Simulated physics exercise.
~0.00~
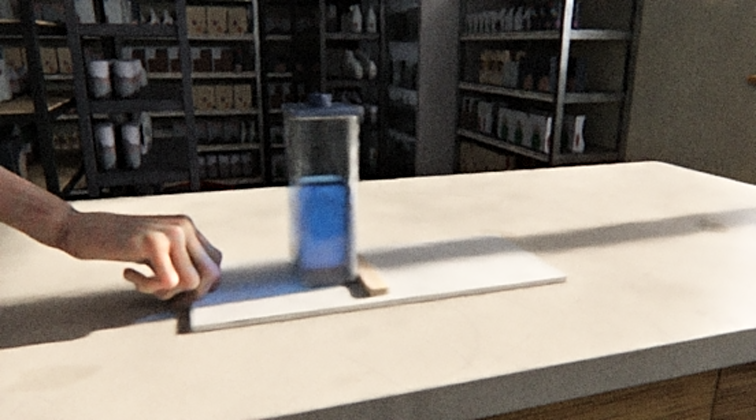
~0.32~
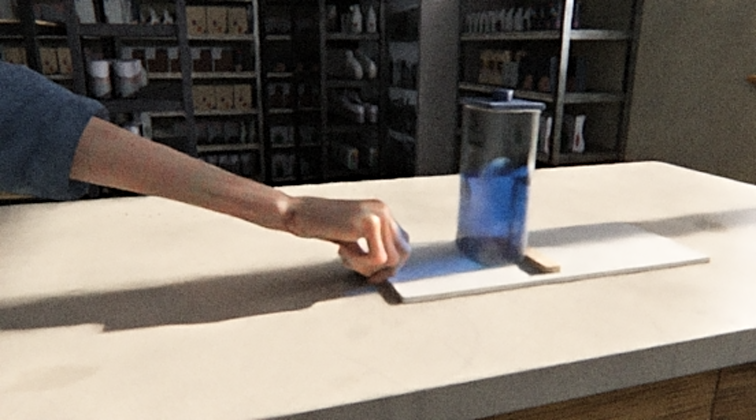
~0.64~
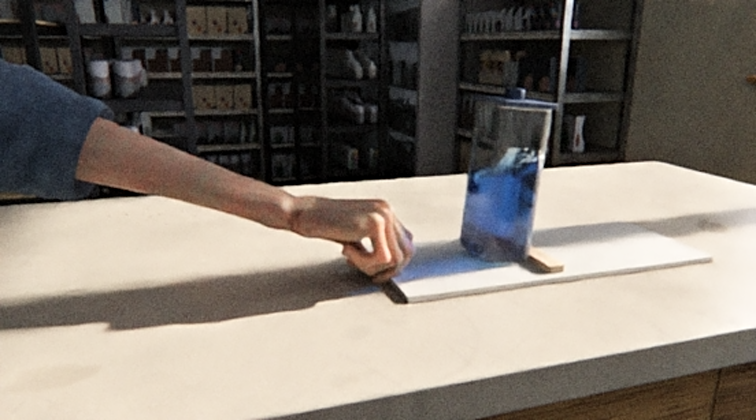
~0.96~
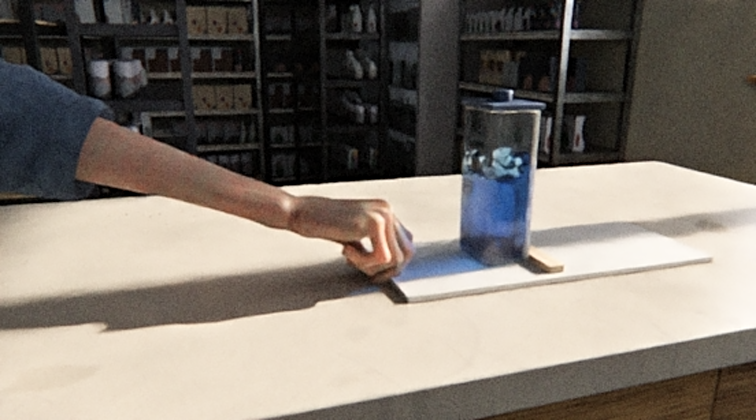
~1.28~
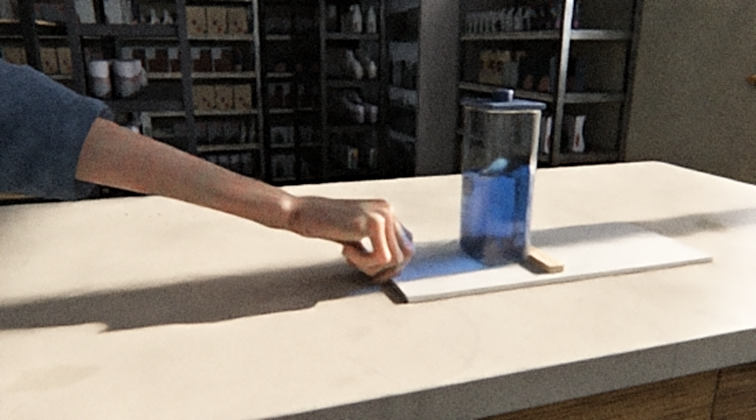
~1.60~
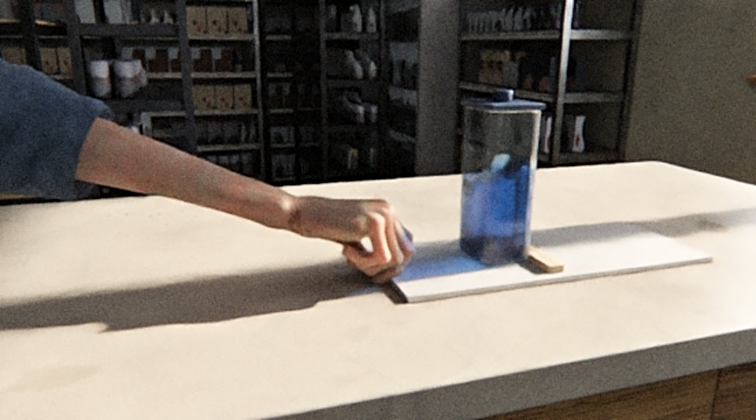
On a pale counter, a hand slides a board right; its bottle tilts, then settles upright.
